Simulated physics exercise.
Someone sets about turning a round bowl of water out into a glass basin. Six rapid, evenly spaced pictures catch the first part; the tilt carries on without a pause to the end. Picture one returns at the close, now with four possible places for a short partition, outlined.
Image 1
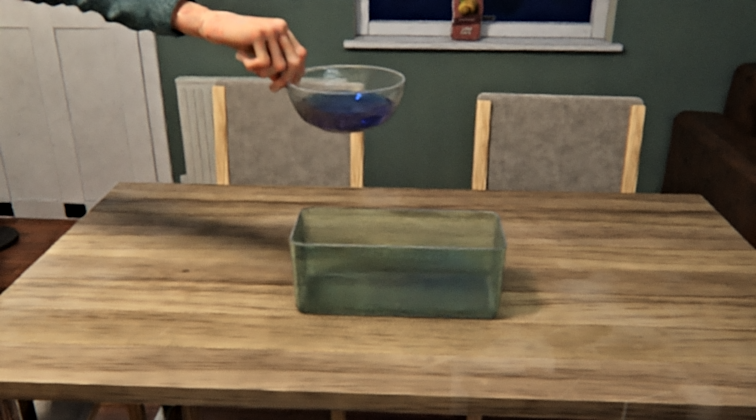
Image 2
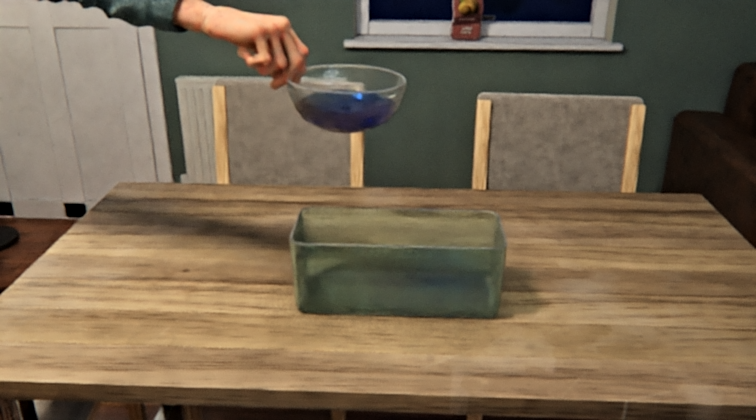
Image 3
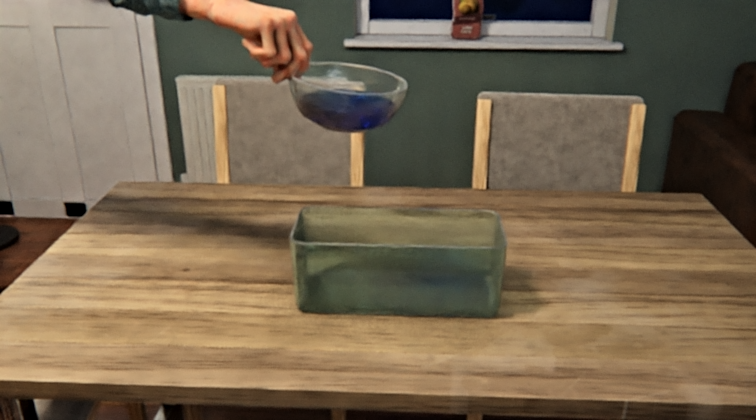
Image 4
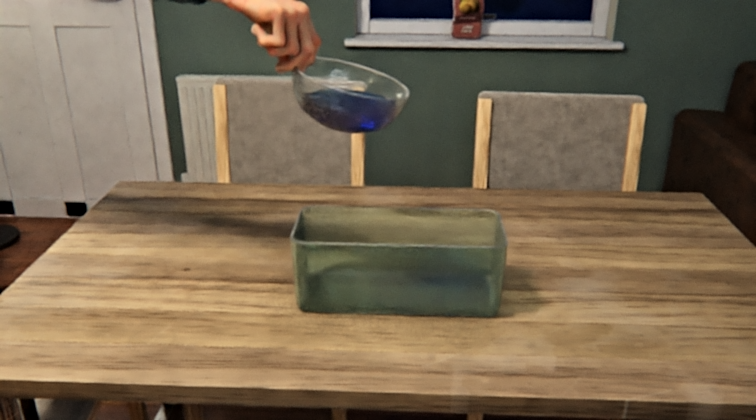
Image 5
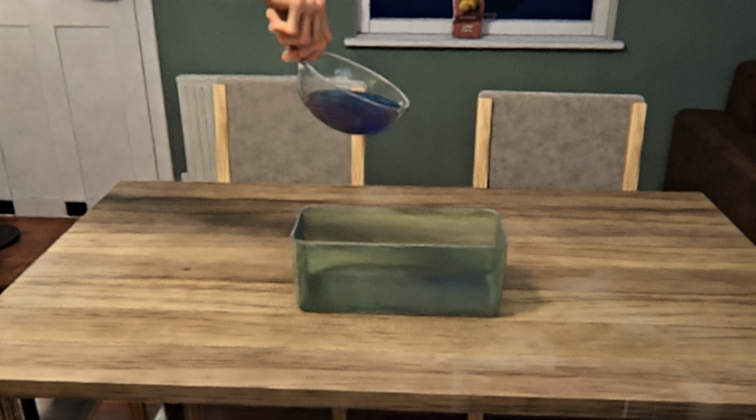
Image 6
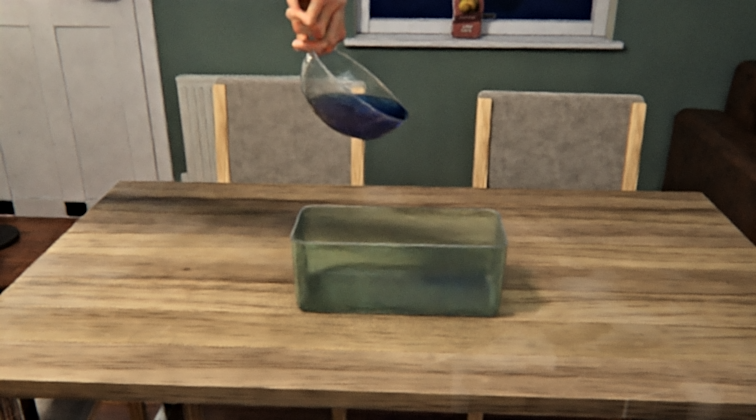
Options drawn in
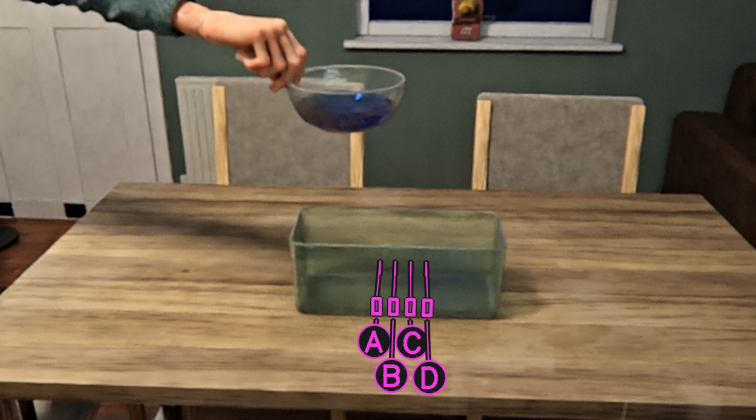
To begin with, a hand holds a clear round bowl of blue water upright above a rectangular glass basin on a wooden table. The hand moves right and rises slightly, tilting the bowl rightward, gradually at first and then more steeply, until the water is at its lowered right lip.
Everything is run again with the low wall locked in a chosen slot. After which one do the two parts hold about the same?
Best: D.
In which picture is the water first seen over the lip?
Picture 6.
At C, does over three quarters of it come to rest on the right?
No, it does not.
On the marked copy, A at (376, 319); B at (393, 320); C at (410, 320); D at (426, 320).
Choosing A, about 18 % ends left of the wall and 80 % right of it.
Choosing B, about 25 % ends left of the wall and 73 % right of it.
Choosing C, about 35 % ends left of the wall and 63 % right of it.
Choosing D, about 51 % ends left of the wall and 47 % right of it.
